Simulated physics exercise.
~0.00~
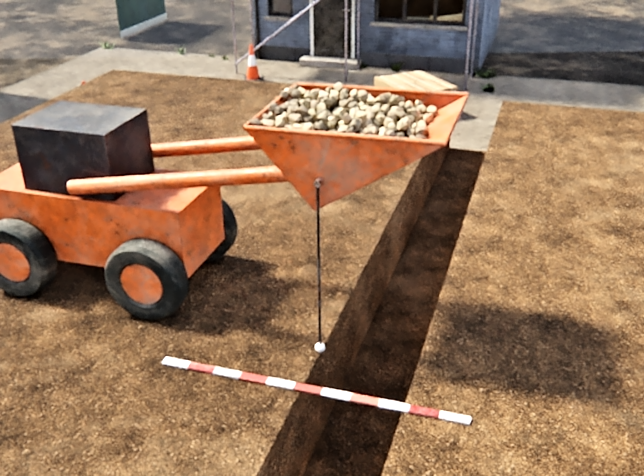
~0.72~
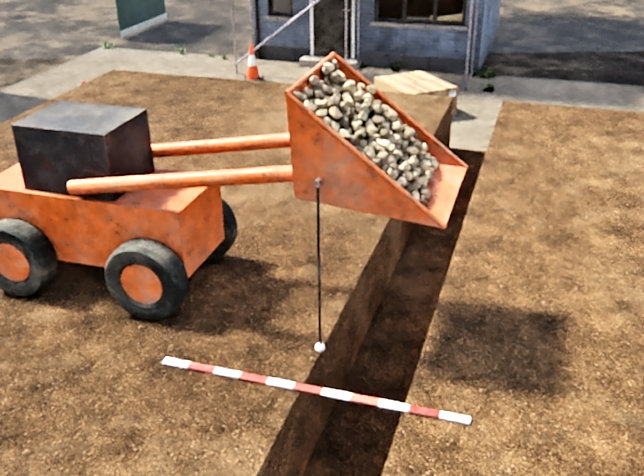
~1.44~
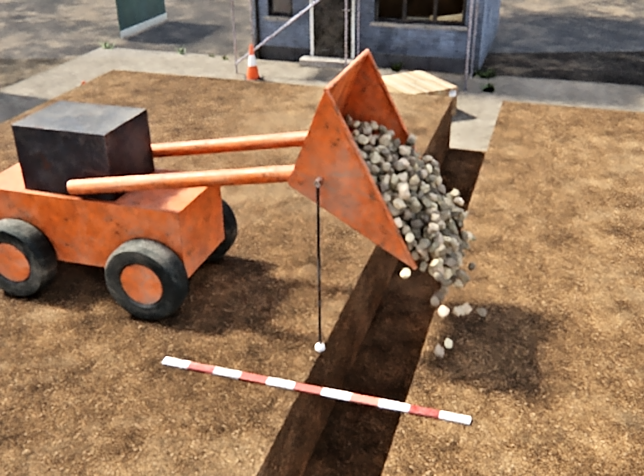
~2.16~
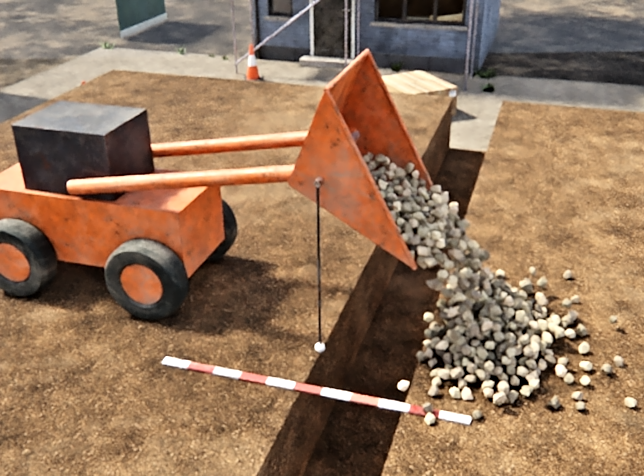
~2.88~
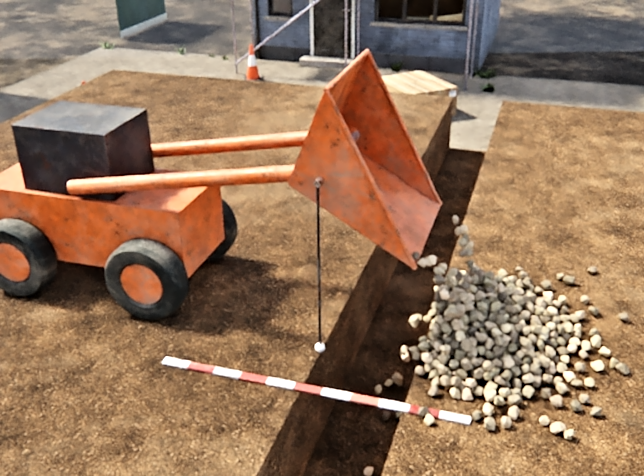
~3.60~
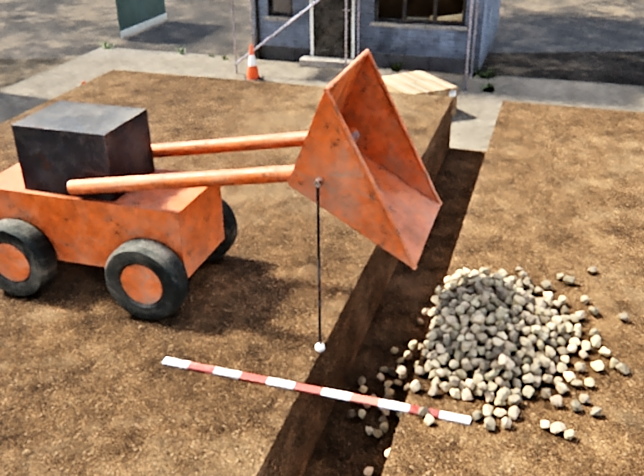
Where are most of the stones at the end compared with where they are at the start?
At the start the stones are in the loader's raised bucket, and at the end most of them lie lower and to the right, in a heap on the ground on the far side of the trench.
